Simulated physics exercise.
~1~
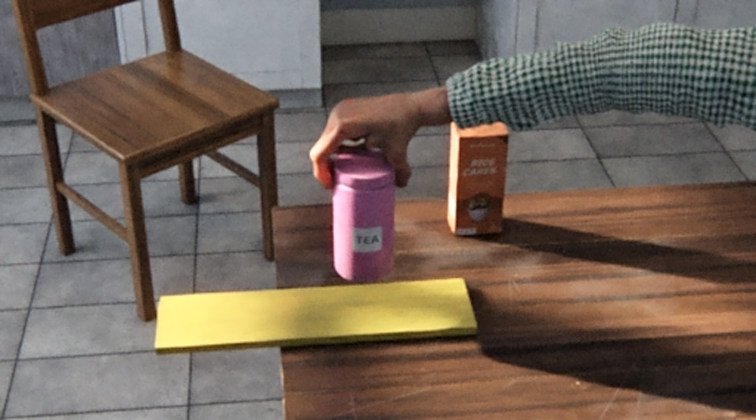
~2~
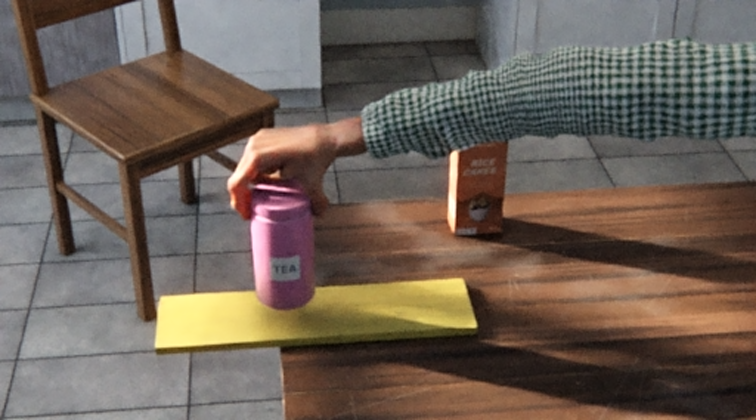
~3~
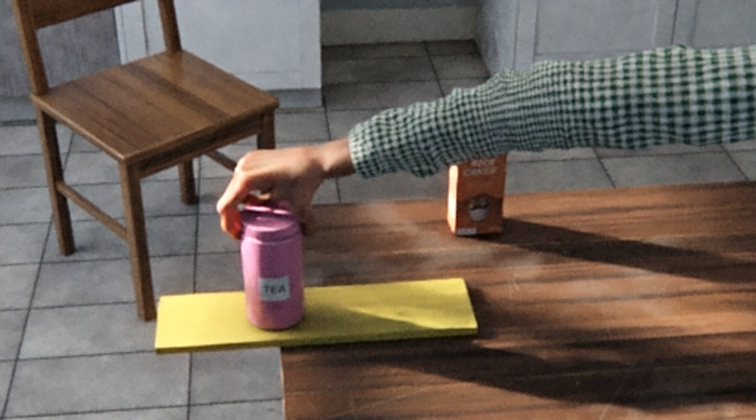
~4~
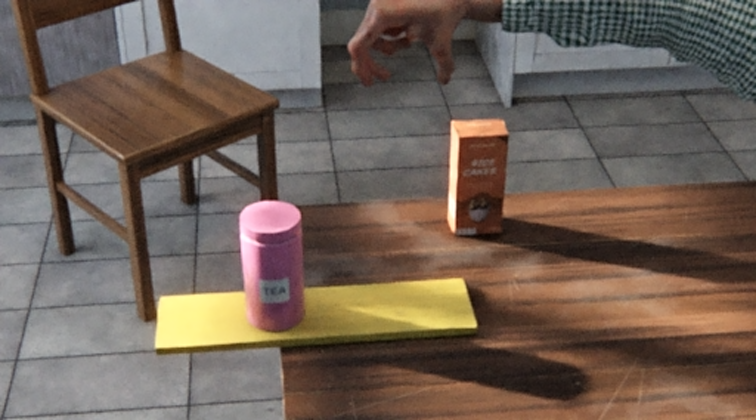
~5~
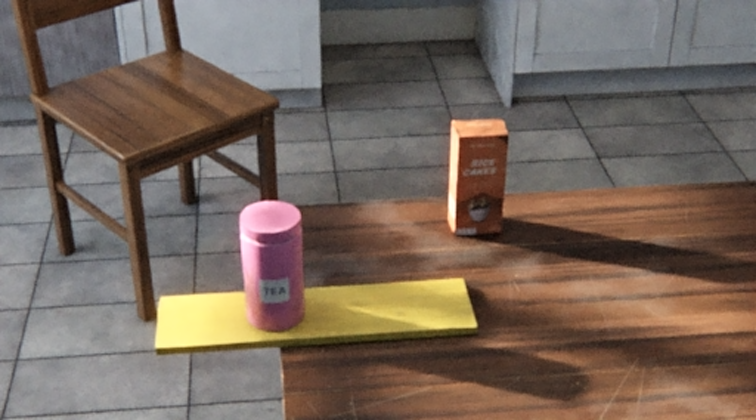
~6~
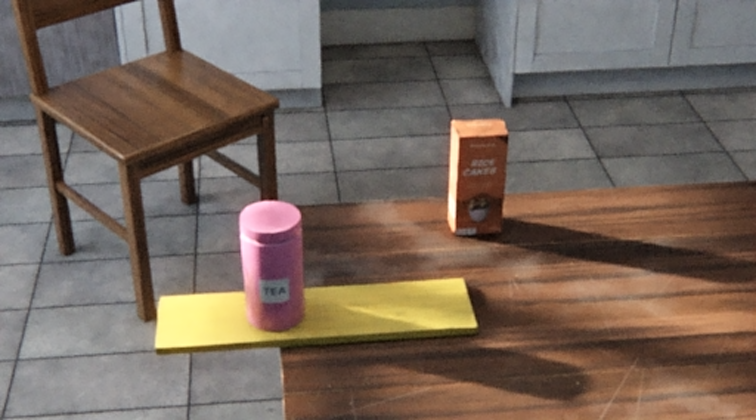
A hand in a checked sleeve moved a pink tea jar to the left and set it upright on a yellow board jutting past the table's edge, then let go and withdrew, and the board stayed balanced beside an orange carton.
